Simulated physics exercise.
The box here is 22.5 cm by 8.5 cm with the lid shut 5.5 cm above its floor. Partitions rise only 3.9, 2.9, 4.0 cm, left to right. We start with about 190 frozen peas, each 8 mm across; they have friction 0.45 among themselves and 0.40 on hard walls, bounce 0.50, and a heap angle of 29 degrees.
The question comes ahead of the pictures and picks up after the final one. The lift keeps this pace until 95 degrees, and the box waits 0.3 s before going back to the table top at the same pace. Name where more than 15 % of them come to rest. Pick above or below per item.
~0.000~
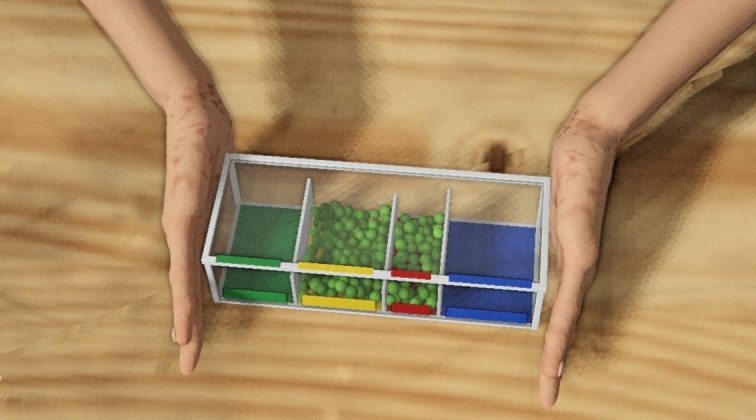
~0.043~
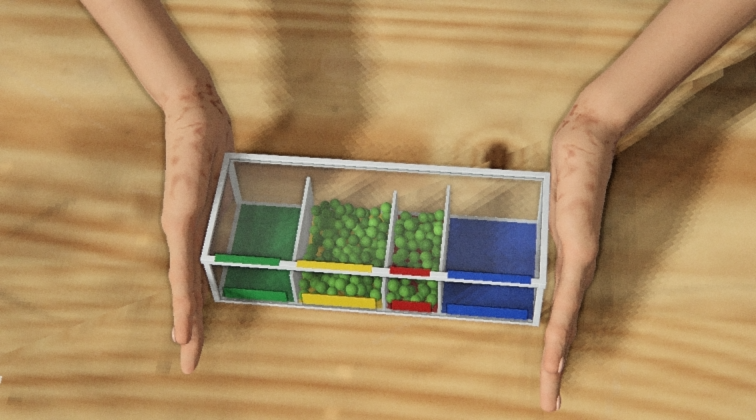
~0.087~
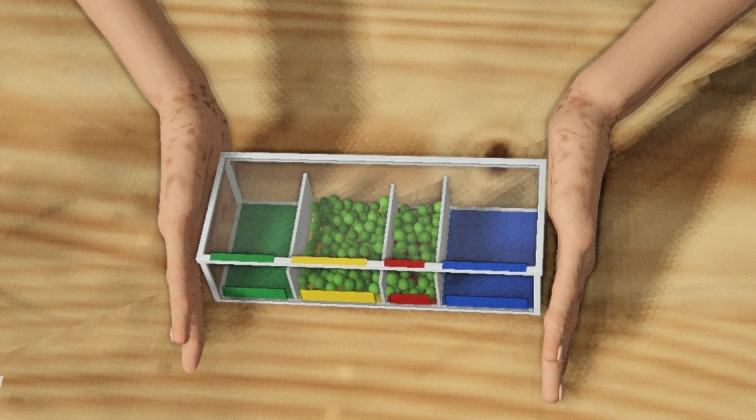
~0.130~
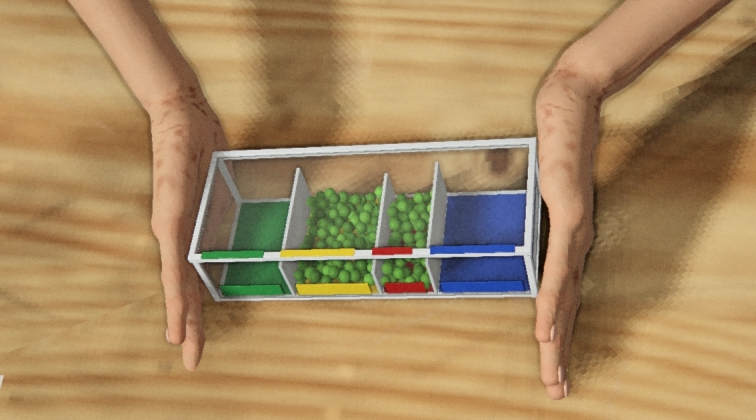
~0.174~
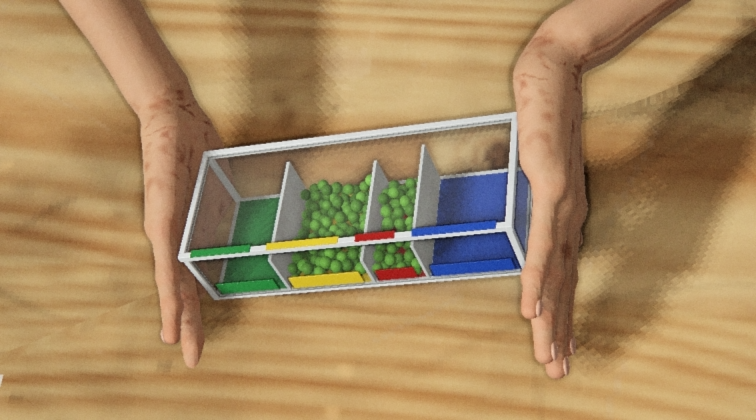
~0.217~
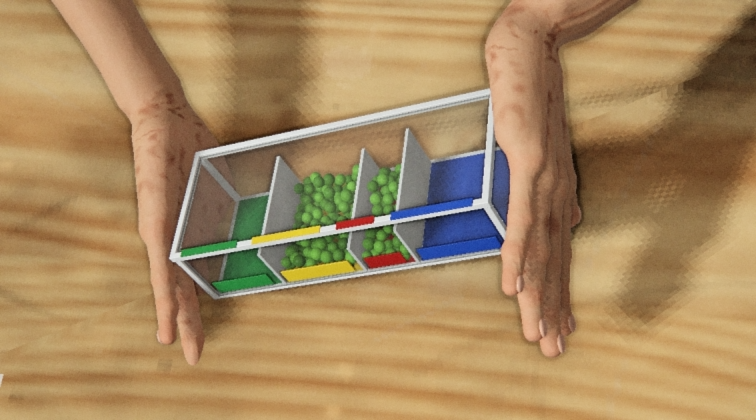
Red compartment = below; blue compartment = below; green compartment = above; yellow compartment = above.
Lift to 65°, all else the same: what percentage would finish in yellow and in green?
In per cent, yellow gets 65, green gets 0.
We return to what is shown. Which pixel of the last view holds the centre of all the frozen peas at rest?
Close to pixel (324, 248).
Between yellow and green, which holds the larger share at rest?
The yellow one has more.
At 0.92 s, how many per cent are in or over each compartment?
Red 10, blue 0, green 20, yellow 70.
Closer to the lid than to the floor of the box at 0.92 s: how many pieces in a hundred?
Some 60 per cent.
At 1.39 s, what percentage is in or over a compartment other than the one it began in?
Close to 55 per cent, I reckon.
After 0.92 s, tilt 95 degrees; red 10 %, green 20 %, yellow 70 %.
Then, at 1.39 s, tilt 51 degrees; green 25 %, yellow 75 %.
After 1.93 s, tilt 0 degrees; green 30 %, yellow 70 %.
By 2.4 s all is still; red 0 %, blue 0 %, green 30 %, yellow 70 %.
